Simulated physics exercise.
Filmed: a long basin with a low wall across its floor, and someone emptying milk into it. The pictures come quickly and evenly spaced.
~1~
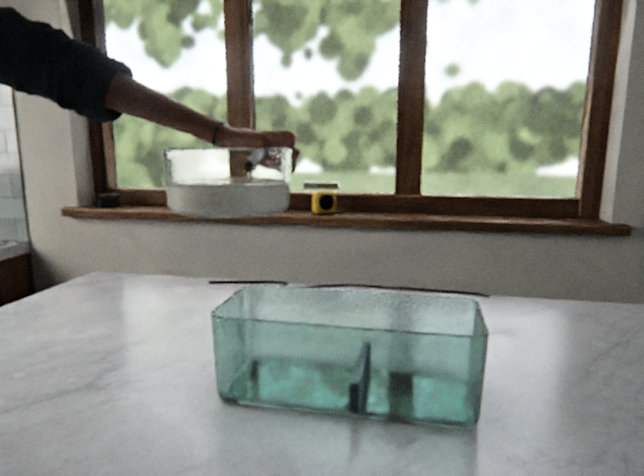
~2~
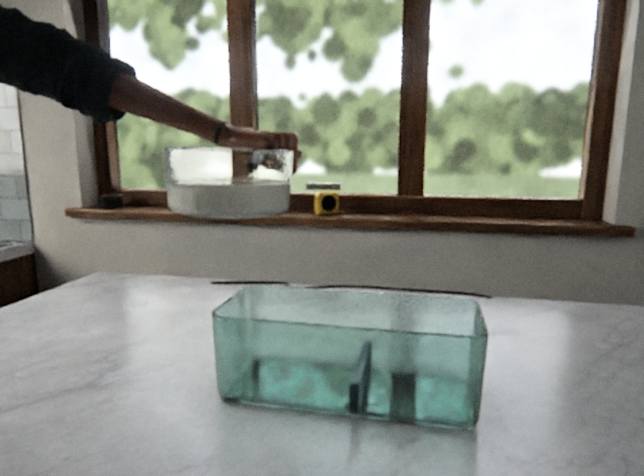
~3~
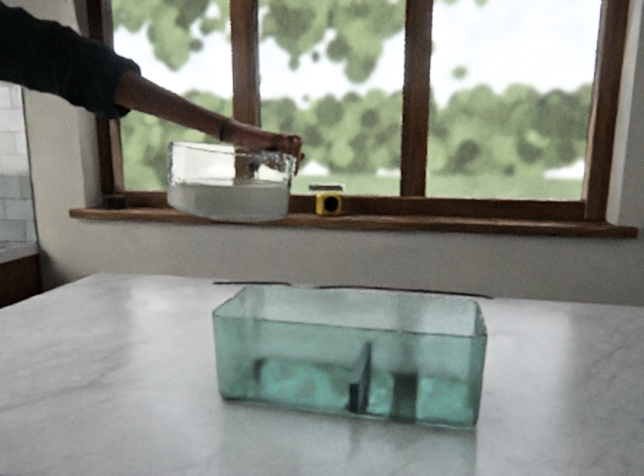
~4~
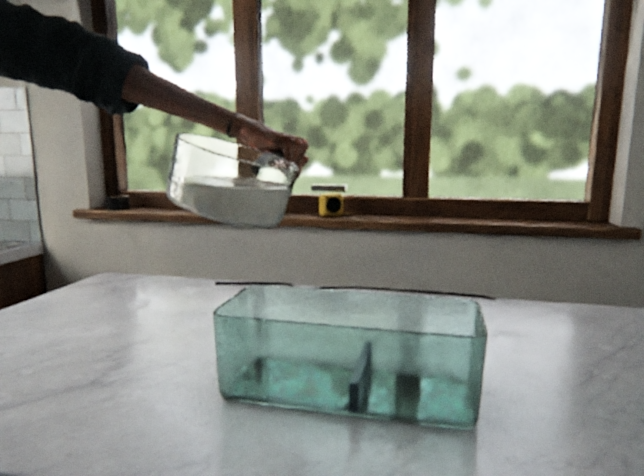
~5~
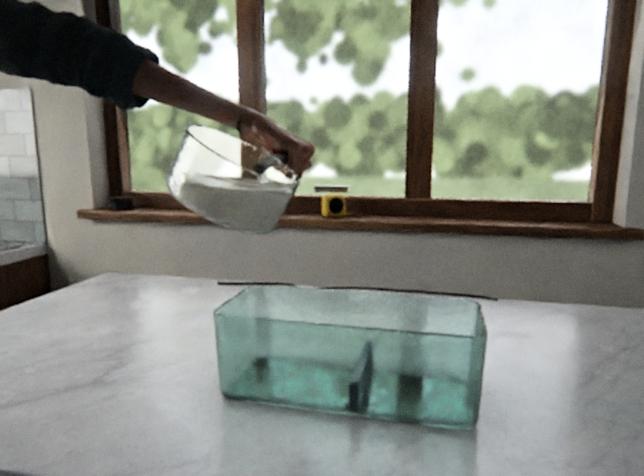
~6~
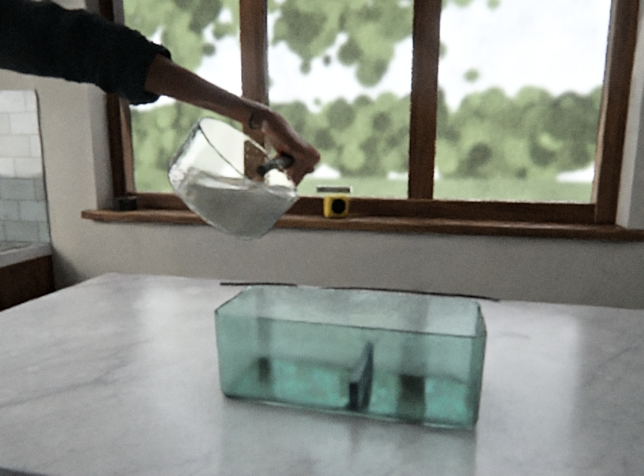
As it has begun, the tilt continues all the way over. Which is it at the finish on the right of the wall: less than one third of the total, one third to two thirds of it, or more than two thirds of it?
At the finish the right of the wall has less than one third of the total.
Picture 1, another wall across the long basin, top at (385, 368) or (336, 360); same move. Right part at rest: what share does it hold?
The first placement leaves close to 15 per cent, the second close to 20 per cent.
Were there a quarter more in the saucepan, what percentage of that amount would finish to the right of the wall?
Some 15 parts in a hundred.
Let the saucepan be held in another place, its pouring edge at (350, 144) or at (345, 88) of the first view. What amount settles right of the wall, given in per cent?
Close to 70 % for the first start and close to 75 % for the second.
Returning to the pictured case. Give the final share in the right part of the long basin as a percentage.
Roughly 10 %.
A moment on, the saucepan is tipped on its side and 29 per cent is still to pour, 25 is left of the wall and 0 right of it.
Next, the saucepan is tipped right over and 11 per cent is still to pour, 66 is left of the wall and 2 right of it.
Then the saucepan is tipped right over and 2 per cent is still to pour, 77 is left of the wall and 10 right of it.
Later the saucepan is tipped right over and 0 per cent is still to pour, 81 is left of the wall and 11 right of it.
At rest 82 per cent lies left of the wall, 12 right of it and 6 outside.
